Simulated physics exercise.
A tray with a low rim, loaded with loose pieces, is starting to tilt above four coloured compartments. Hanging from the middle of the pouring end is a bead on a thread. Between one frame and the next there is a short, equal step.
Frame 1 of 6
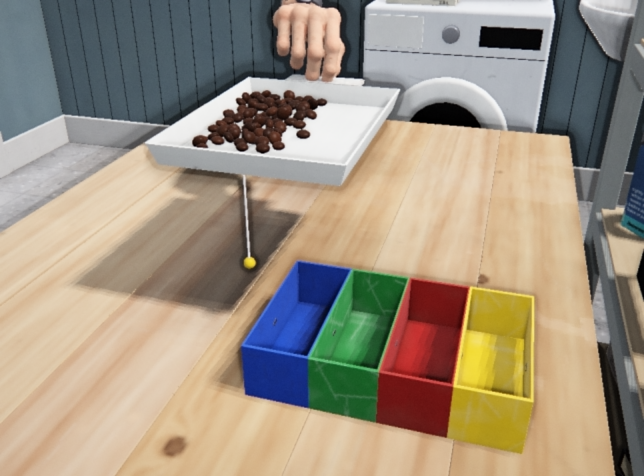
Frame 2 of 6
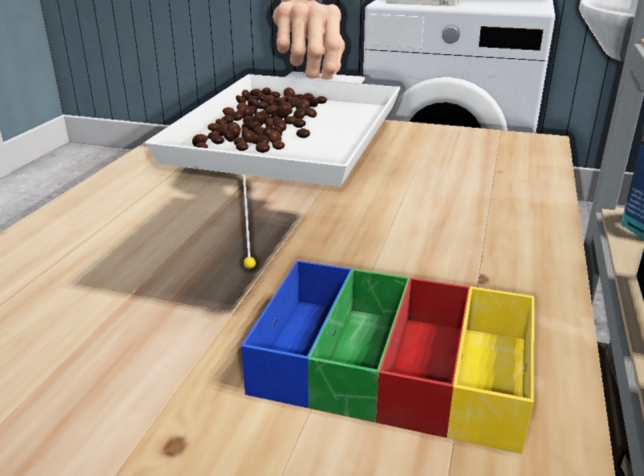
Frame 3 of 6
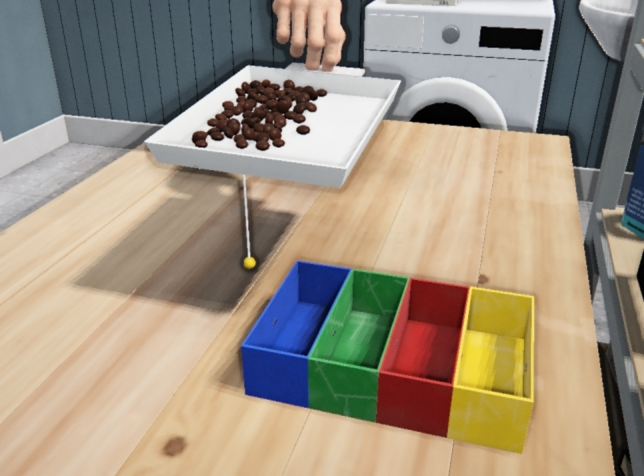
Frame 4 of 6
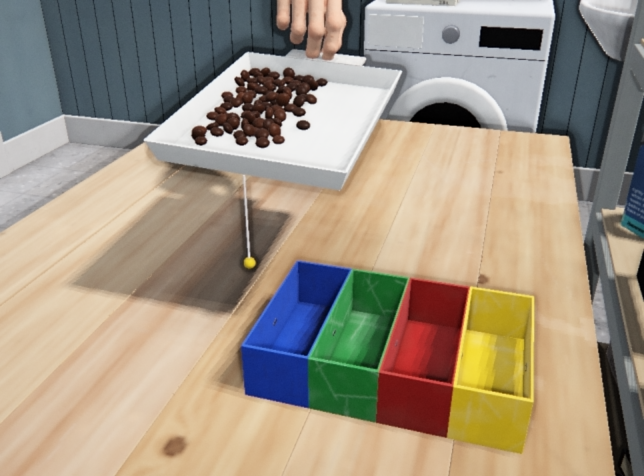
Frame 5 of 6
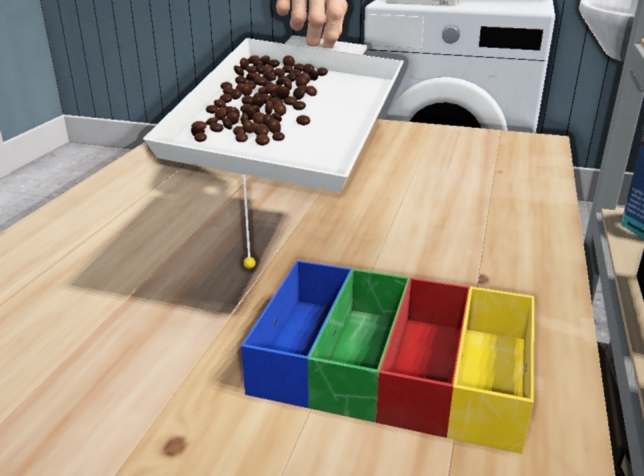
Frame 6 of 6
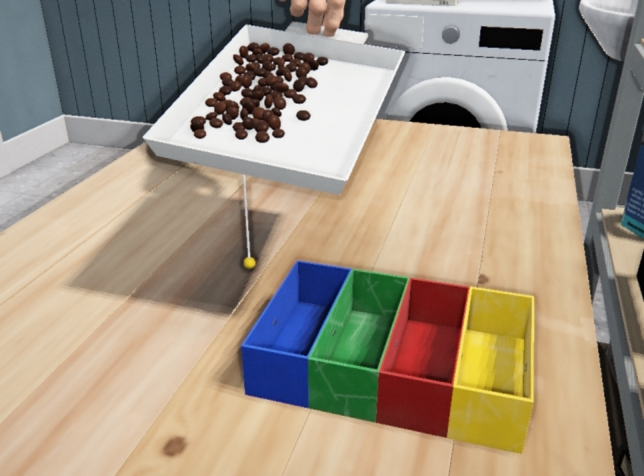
A hand gradually tilts a white tray of chocolate drops toward its near right corner.
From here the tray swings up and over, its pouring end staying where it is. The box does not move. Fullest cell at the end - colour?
Blue.
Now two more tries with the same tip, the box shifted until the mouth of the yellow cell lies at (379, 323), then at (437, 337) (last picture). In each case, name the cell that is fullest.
For the first spot the answer is the cell in red, and for the second spot it is that green cell.
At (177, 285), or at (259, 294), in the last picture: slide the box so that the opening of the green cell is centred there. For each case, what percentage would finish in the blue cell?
You'd get 0 in a hundred the first time and 0 in a hundred the second.
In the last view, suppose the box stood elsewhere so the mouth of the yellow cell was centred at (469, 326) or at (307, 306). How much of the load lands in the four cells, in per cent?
Estimate: 100 % first, 90 % second.
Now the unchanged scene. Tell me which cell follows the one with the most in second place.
The runner-up is green.
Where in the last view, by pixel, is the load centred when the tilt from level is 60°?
The middle of the pieces sits at roughly (290, 164).
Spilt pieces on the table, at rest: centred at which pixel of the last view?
I'd put the middle somewhere around (225, 363) in the last picture.
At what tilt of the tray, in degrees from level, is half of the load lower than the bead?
Around 100°, give or take.
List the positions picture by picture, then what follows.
Corners of the pouring end (155, 141) and (340, 161), level; middle of the load (266, 121), flat chocolate drops; bead on its thread (249, 263); blue cell (276, 372); green cell (343, 385); red cell (414, 399); yellow cell (489, 414), in the first frame.
Corners of the pouring end (155, 141) and (340, 162), level; middle of the load (266, 119), in the second frame.
Corners of the pouring end (155, 139) and (340, 164), tipped barely, lowest at the right corner; middle of the load (266, 114), in the third frame.
Corners of the pouring end (155, 138) and (341, 167), tipped a little, lowest at the right corner; middle of the load (265, 107), in the fourth frame.
Corners of the pouring end (154, 136) and (341, 171), tipped a little, lowest at the right corner; middle of the load (265, 99), in the fifth frame.
Corners of the pouring end (154, 135) and (341, 174), tipped clearly, lowest at the right corner; middle of the load (265, 91); blue cell (276, 372); green cell (343, 385); red cell (414, 399); yellow cell (489, 414), in the sixth frame.
Just after the last frame, tray tipped steeply; almost all on the tray; about a tenth falling or outside the box.
A moment on, tray tipped right over; roughly half on the tray; roughly a quarter in the blue cell; about a tenth in the green cell; about a tenth falling or outside the box.
Further on, tray tipped past a quarter turn; roughly two thirds in the blue cell; roughly a quarter in the green cell; just a few in the red cell; roughly a quarter falling or outside the box.
When it is over, tray tipped past a quarter turn; roughly two thirds in the blue cell; roughly a quarter in the green cell; just a few in the red cell; not one in the yellow cell; roughly a quarter outside the box.
